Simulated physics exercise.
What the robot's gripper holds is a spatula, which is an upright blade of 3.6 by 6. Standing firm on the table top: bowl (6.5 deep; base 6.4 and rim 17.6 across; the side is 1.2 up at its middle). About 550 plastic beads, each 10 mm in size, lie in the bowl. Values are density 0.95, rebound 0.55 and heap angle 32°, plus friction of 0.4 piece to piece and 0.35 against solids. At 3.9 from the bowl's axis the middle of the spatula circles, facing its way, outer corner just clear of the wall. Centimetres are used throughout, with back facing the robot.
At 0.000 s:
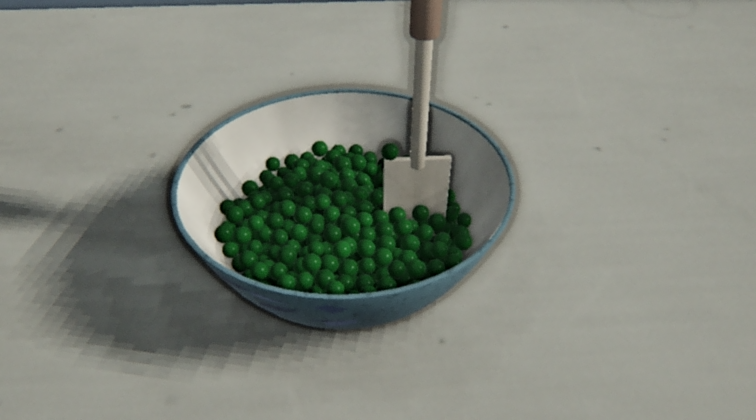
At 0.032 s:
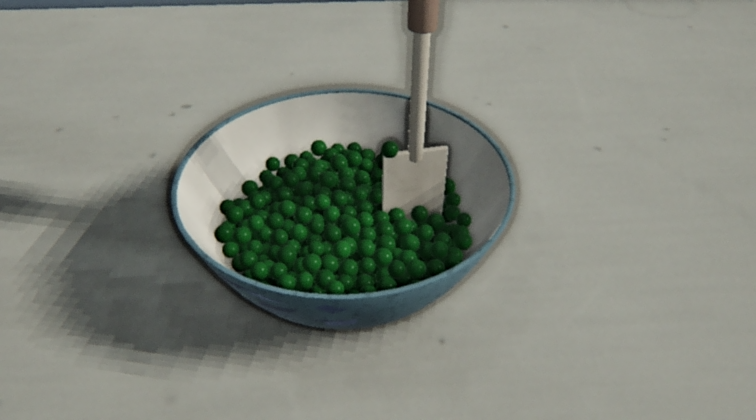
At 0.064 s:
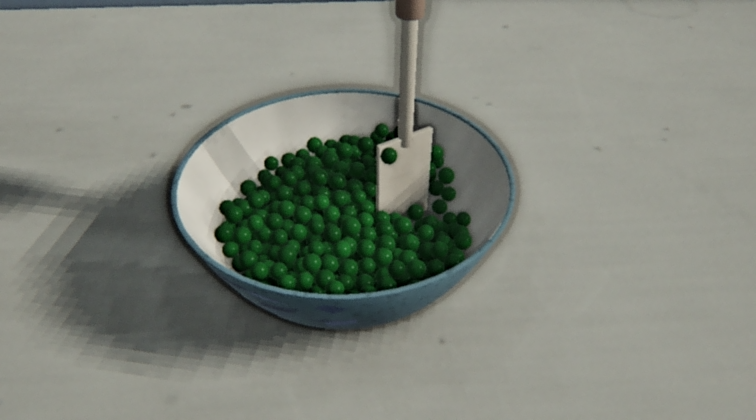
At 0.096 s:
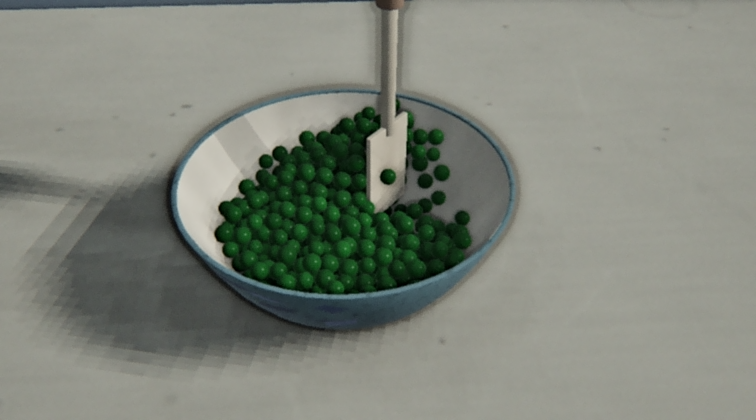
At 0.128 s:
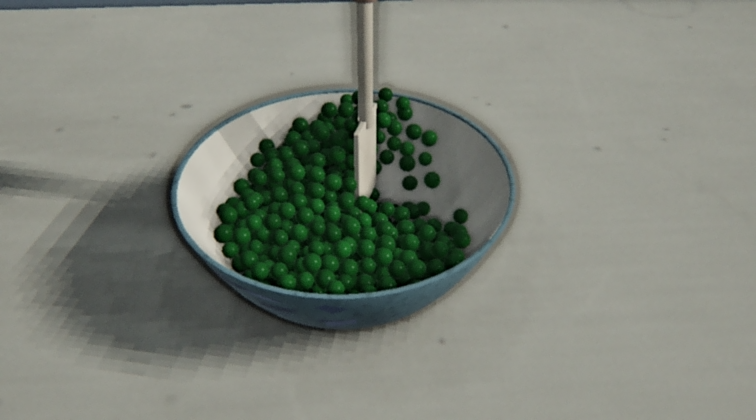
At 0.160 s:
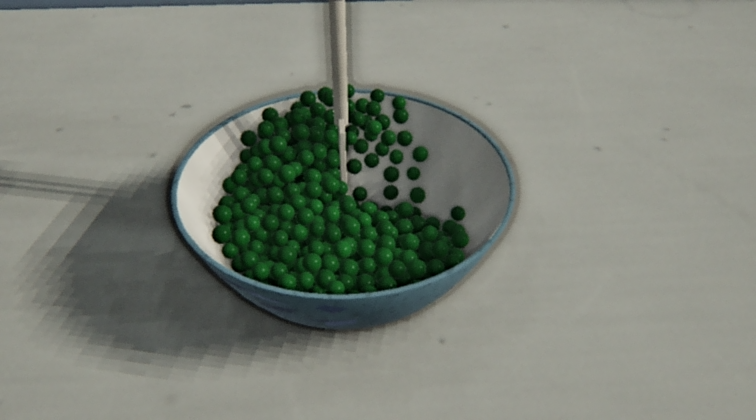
Spatula sweeping through green beads in a blue-rimmed bowl, circling toward the back and left, turning edge-on and heaping beads up.
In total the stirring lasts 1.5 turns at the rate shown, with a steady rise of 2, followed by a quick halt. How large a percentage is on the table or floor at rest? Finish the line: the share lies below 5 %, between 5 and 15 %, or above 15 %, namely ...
... between 5 and 15 %.
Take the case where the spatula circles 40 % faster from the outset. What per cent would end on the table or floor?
About 25 percent, I'd say.
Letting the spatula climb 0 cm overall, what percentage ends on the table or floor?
Near 15 in a hundred.
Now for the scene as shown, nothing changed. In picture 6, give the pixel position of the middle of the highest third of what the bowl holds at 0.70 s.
About (340, 164).
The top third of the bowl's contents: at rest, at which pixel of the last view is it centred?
The centre is near pixel (302, 218).
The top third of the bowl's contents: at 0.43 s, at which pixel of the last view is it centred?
Near (373, 258).
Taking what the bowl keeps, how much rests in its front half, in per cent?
About 50 %.
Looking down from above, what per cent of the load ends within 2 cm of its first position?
I'd say something near 15 percent.
After 0.43 s, 265° round, highest piece 9 above the table; 518 in the bowl, 14 on the table or floor, 16 in flight or on the tool.
After 0.70 s, 80° round, highest piece 8 above the table; 500 in the bowl, 46 on the table or floor, 2 in flight or on the tool.
After 1.03 s, 180° round, highest piece 6 above the table; 497 in the bowl, 51 on the table or floor.
After 1.73 s, 180° round, highest piece 6 above the table; 497 in the bowl, 51 on the table or floor.
In the end, 497 in the bowl, 51 on the table or floor. That is 9 % on the table or floor.
